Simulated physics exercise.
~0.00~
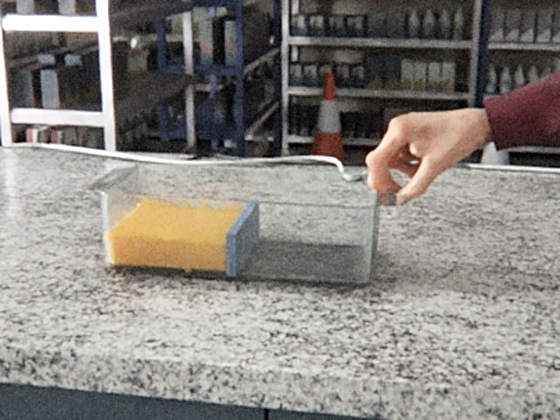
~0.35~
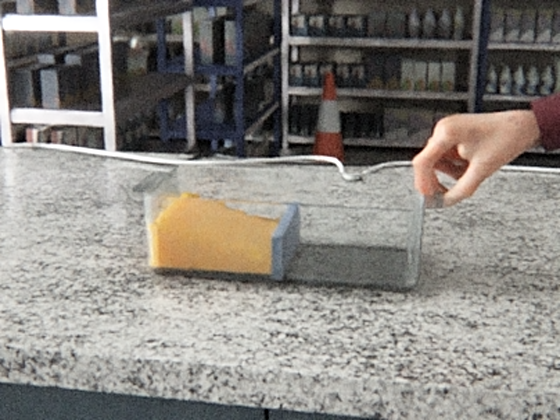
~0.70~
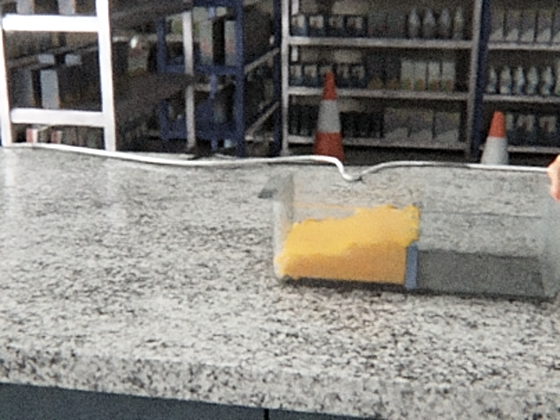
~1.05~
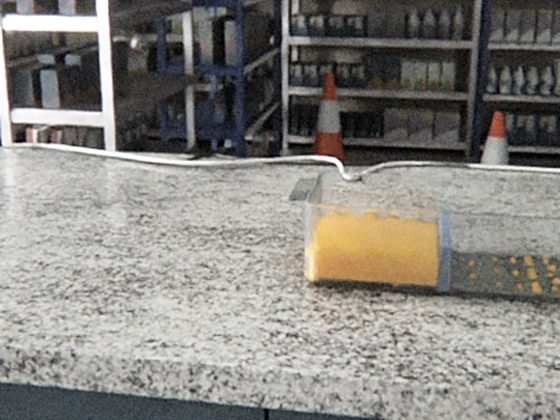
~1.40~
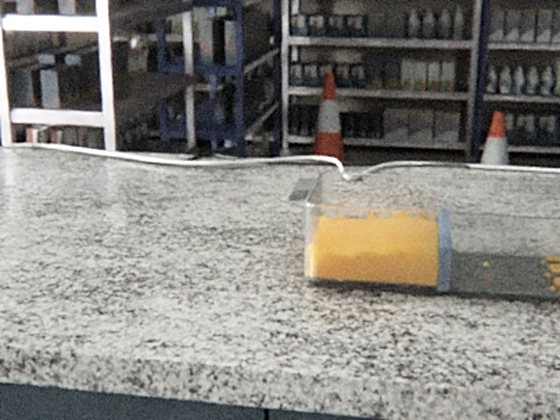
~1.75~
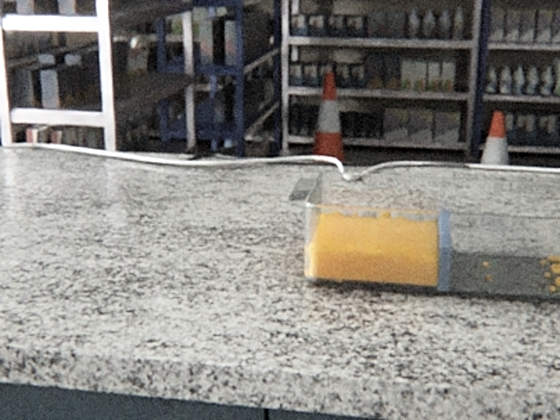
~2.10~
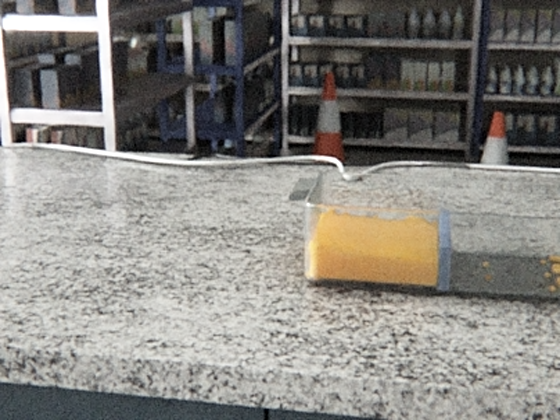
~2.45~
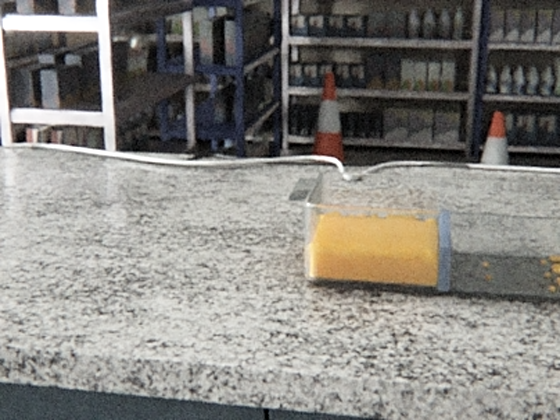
On a speckled counter, a hand pulls a clear box right, splashing orange juice past its divider.
